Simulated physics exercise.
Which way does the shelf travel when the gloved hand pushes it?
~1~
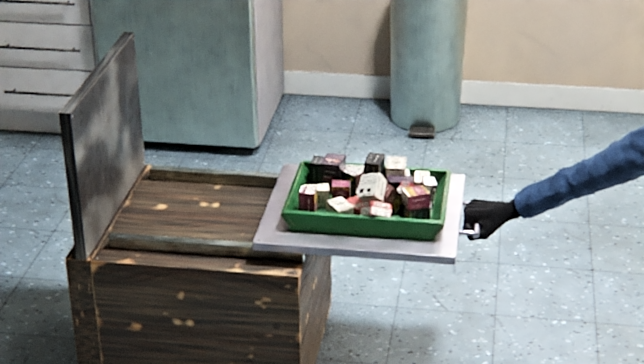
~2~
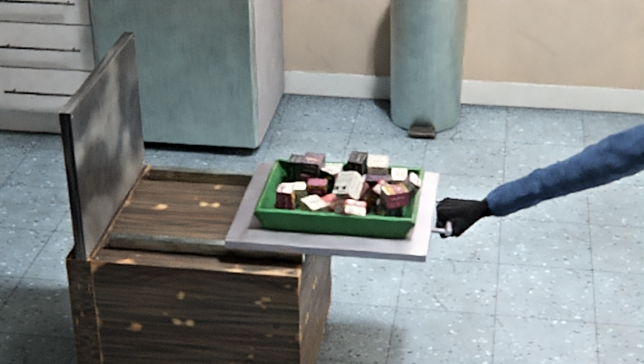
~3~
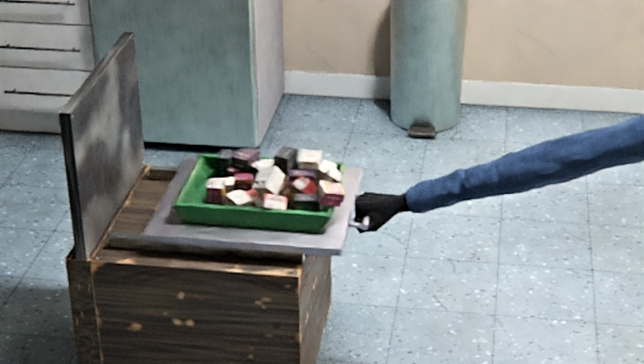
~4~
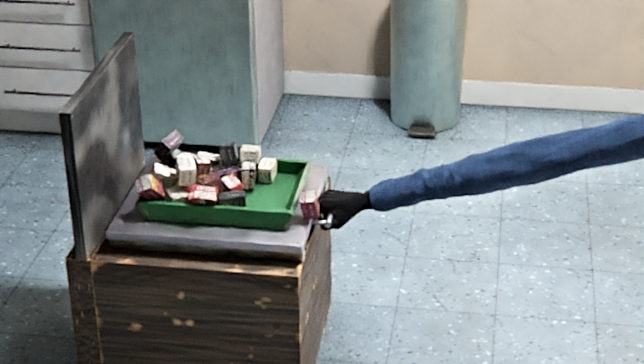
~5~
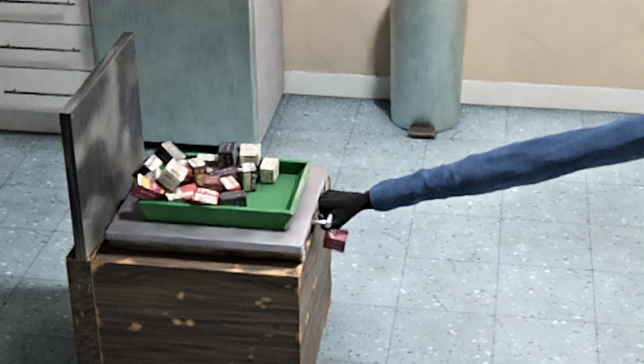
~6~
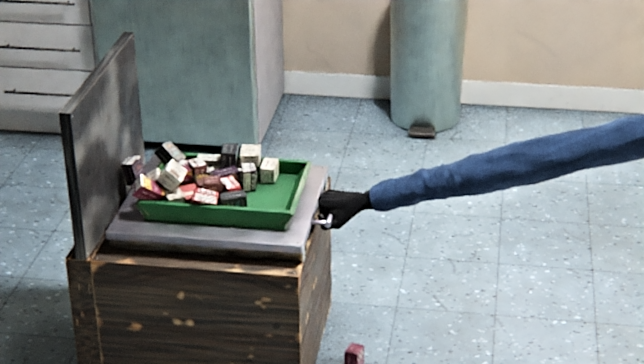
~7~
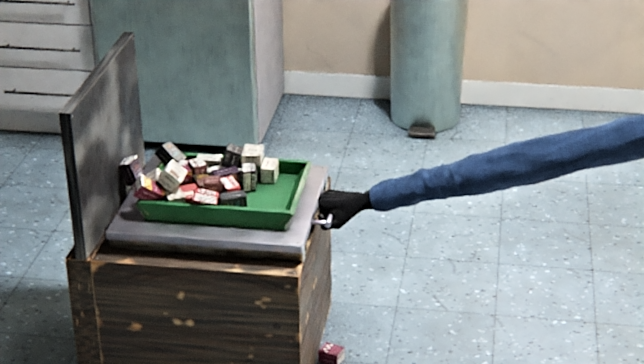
The shelf moves to the left, sliding back over the wooden unit until it stops near the upright panel.
